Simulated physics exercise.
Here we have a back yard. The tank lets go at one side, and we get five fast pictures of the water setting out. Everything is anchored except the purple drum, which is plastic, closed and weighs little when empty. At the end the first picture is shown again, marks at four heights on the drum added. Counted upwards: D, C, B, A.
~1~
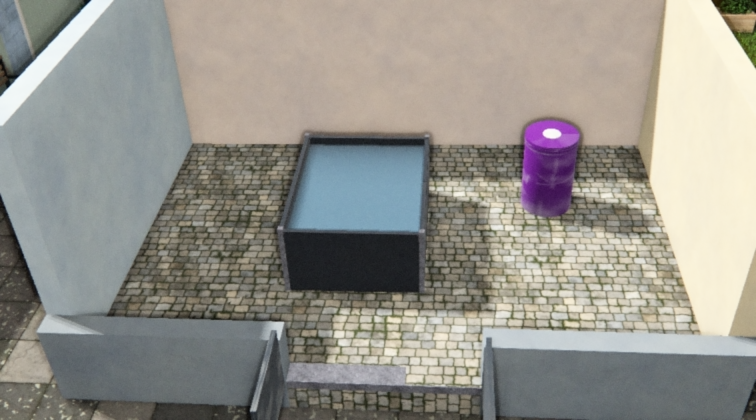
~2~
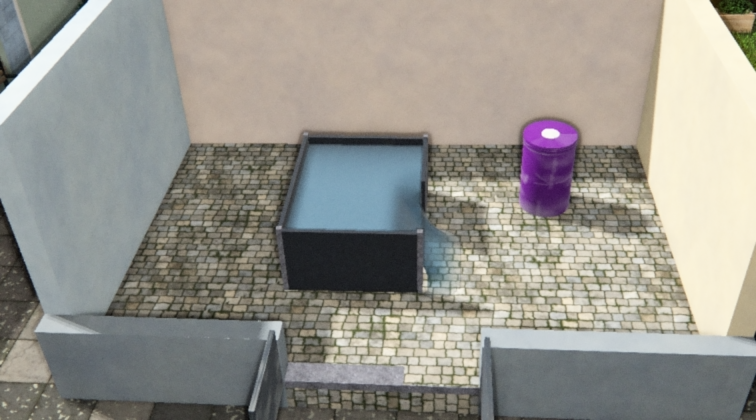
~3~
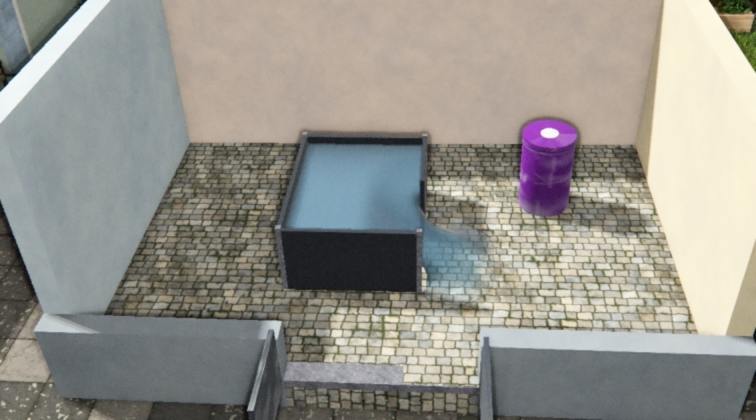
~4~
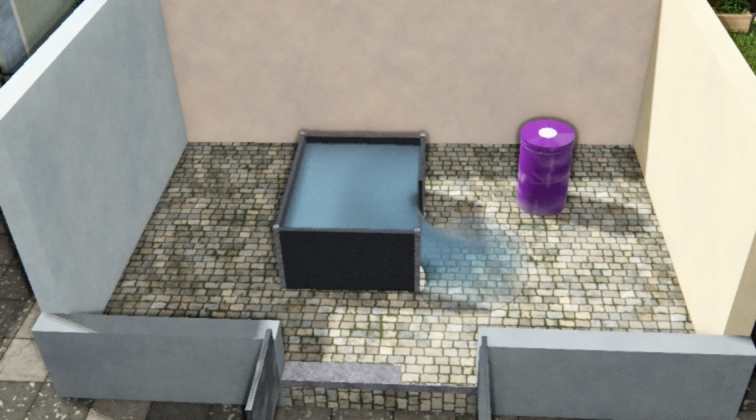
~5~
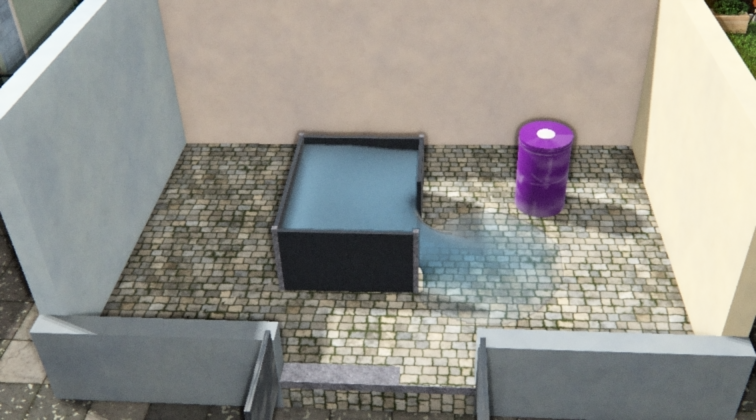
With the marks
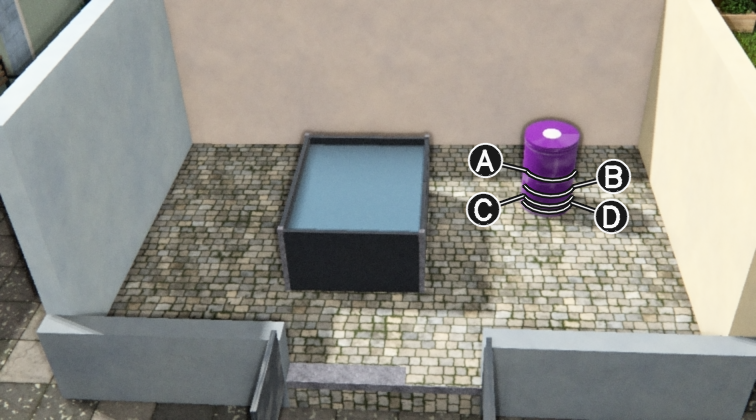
The footage shows a walled, cobbled yard with a full dark-sided tank and a purple drum to its right; water begins pouring from the tank's right side and spreads rightward across the paving in a widening bluish sheet.
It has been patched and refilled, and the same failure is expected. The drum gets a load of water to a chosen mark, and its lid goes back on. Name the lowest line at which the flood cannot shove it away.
Use line C.
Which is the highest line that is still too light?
That would be D.
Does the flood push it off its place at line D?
Yes, that goes wrong.
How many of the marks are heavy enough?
Three.
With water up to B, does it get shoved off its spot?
No, not at all.
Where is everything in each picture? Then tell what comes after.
Lid of the purple drum at (553, 134); tank full, its middle at (360, 186); open gate at (383, 329), in the first picture.
In the second picture, 2 % of the ground under water, its edge towards the drum at (455, 259).
In the third picture, 4 % of the ground under water, its edge towards the drum at (471, 229).
In the fourth picture, 7 % of the ground under water, its edge towards the drum at (491, 223).
Lid of the purple drum at (547, 135); 10 % of the ground under water, its edge towards the drum at (523, 224), in the fifth picture.
In white, A at (552, 180); B at (550, 196); C at (549, 206); D at (548, 212); from the bottom up D, C, B, A.
With A, it does not move.
With B, it does not move.
With C, it does not move.
With D, it is pushed about its own width away.
